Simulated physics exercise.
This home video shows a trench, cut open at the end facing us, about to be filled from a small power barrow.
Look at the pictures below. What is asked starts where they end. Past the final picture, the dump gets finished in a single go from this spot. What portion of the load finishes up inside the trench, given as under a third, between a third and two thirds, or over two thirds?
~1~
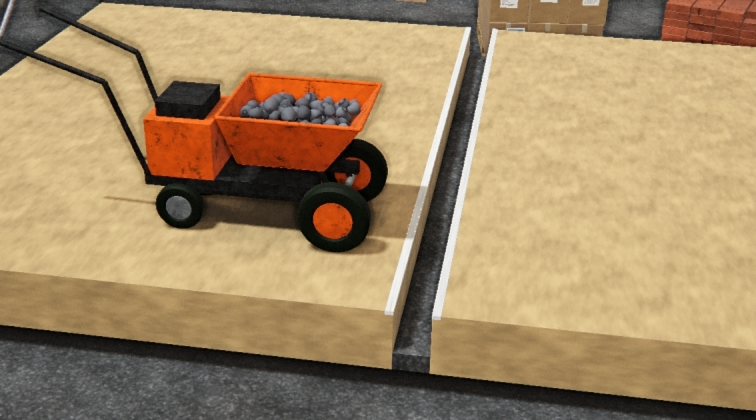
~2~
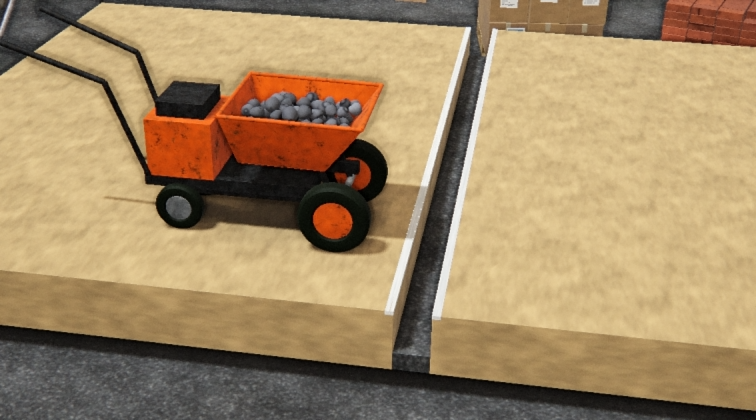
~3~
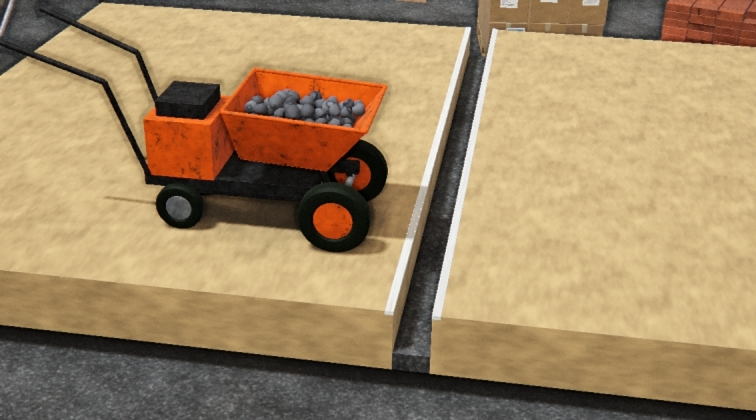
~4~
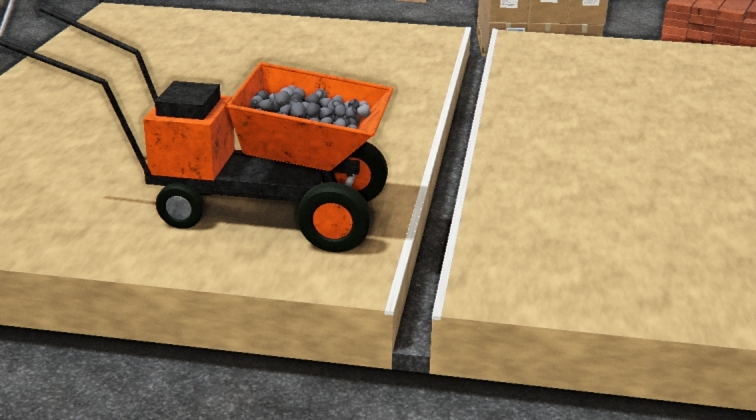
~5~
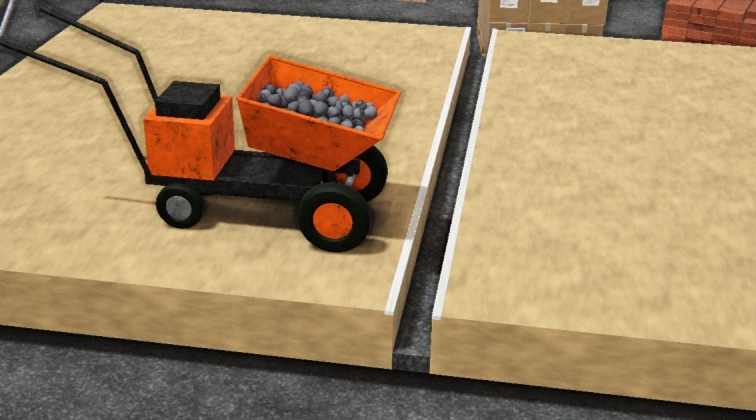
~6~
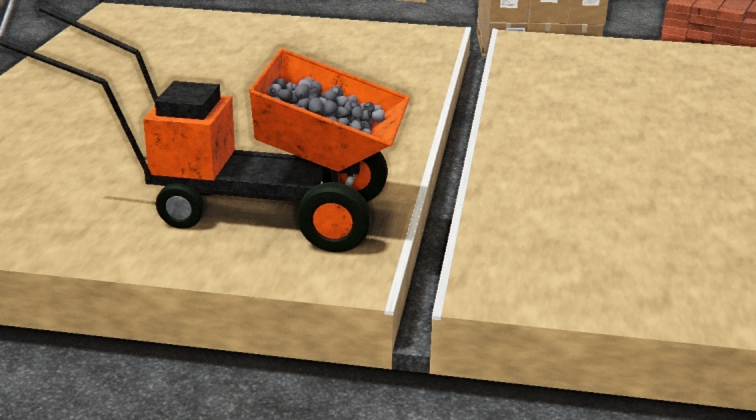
Seems like the amount in the trench is lower than a third of the load.
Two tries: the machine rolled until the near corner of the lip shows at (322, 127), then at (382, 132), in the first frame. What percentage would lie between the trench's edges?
Roughly 80 per cent first, then roughly 0 per cent.
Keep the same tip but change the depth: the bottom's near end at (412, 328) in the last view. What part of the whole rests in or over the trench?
Estimated share: Approx. 0 per cent.
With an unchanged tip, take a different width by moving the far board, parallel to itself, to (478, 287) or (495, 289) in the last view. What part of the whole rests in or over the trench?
Near 70 % and 90 %.
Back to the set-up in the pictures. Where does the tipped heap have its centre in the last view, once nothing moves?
Close to (494, 235), more or less.
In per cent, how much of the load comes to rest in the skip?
About 10 in a hundred.
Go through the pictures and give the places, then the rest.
The first frame shows lip of the skip at (360, 130), level; top of the load at (291, 116), round cobbles; first edge of the trench at (398, 279); far edge at (443, 283), the trench under half as wide as the skip, and about as deep as wide.
The second frame shows lip of the skip at (362, 130), level; top of the load at (284, 112).
The third frame shows lip of the skip at (366, 132), tipped barely; top of the load at (288, 110).
The fourth frame shows lip of the skip at (372, 135), tipped a little; top of the load at (293, 107).
The fifth frame shows lip of the skip at (381, 139), tipped a little; top of the load at (294, 107).
The sixth frame shows lip of the skip at (390, 145), tipped clearly; top of the load at (293, 98); first edge of the trench at (398, 279); far edge at (443, 283).
Soon after the last picture, skip tipped steeply; all in the skip.
A little later, skip tipped right over; most in the skip; about a quarter beyond it; a small part falling.
Later still, skip tipped right over; about a quarter in the skip; a stray few in or heaped over the trench; most beyond it.
By the end, skip tipped right over; a small part in the skip; a small part in or heaped over the trench; most beyond it.
